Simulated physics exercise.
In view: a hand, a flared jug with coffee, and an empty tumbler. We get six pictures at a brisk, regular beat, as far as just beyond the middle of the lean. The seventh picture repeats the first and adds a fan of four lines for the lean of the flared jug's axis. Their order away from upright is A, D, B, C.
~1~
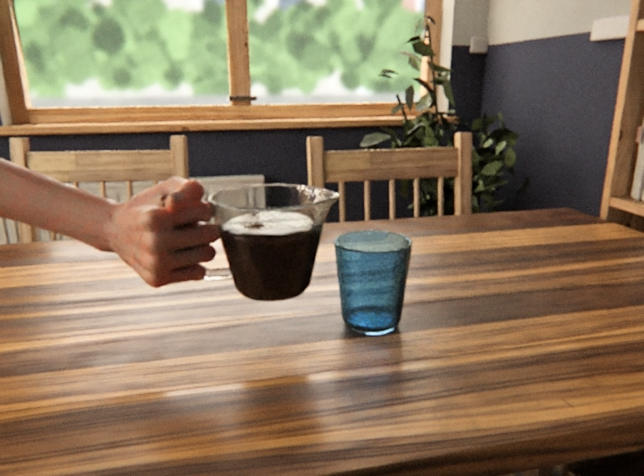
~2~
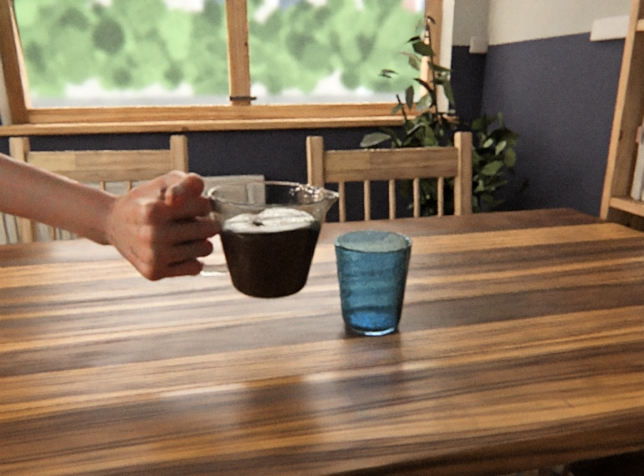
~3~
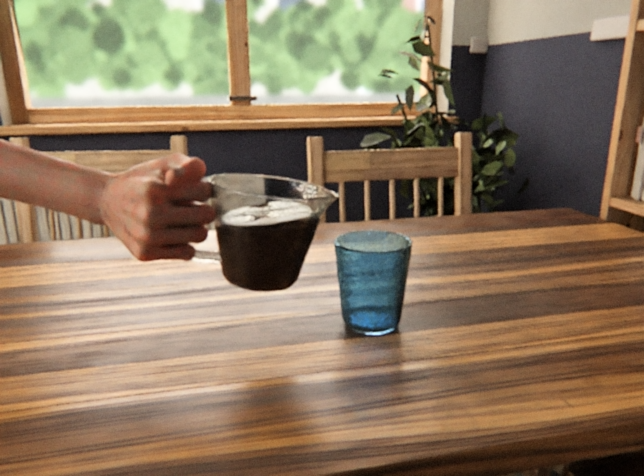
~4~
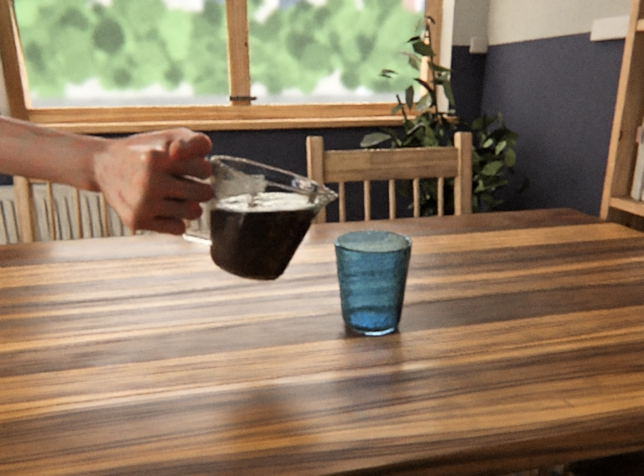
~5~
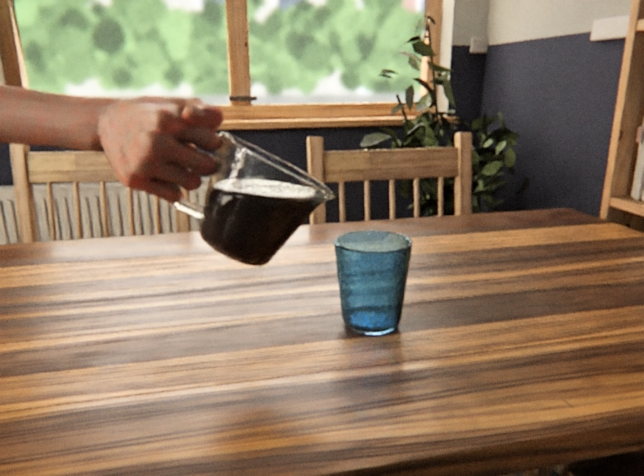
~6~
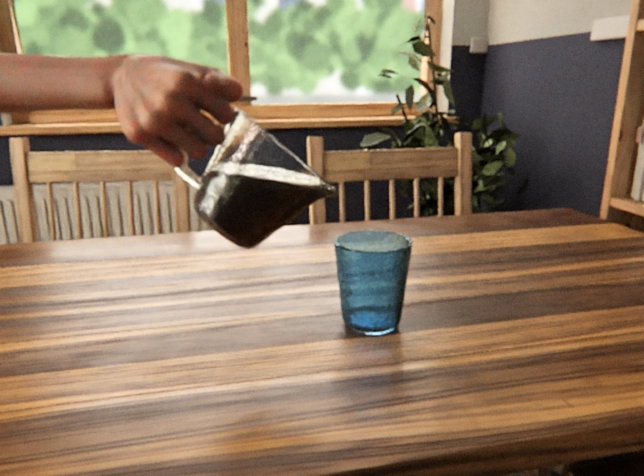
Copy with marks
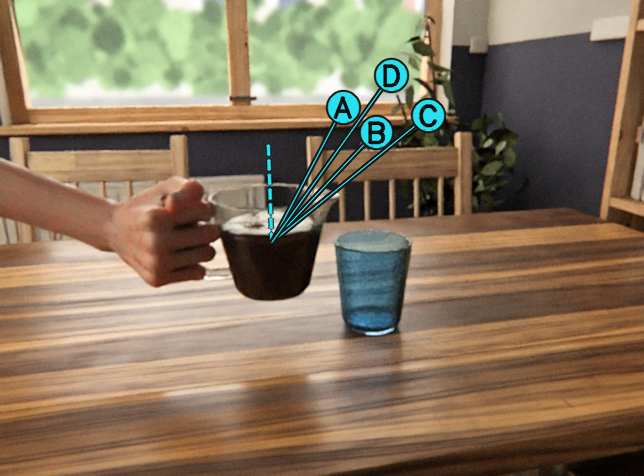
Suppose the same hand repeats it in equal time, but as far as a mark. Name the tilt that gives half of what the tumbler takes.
The answer is tilt C.
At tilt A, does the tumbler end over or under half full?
Under.
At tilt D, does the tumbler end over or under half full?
Under half.
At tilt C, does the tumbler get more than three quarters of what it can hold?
No.
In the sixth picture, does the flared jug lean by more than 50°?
No, it does not.
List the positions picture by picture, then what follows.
Upright, lip at (337, 195); rim of the tumbler round (373, 240); nothing has left yet, in the first picture.
Tipped about 2°, lip at (337, 195); nothing has left yet, in the second picture.
Tipped about 8°, lip at (337, 195); nothing has left yet, in the third picture.
Tipped about 17°, lip at (336, 195); nothing has left yet, in the fourth picture.
Tipped about 29°, lip at (336, 194); nothing has left yet, in the fifth picture.
Tipped about 41°, lip at (335, 194); nothing has left yet, in the sixth picture.
On the marked copy, A at (335, 122); B at (364, 144); C at (414, 126); D at (381, 89).
Choosing A, the tumbler ends with about 4 % of what it can hold.
Choosing B, the tumbler ends with about 31 % of what it can hold.
Choosing C, the tumbler ends with about 49 % of what it can hold.
Choosing D, the tumbler ends with about 15 % of what it can hold.
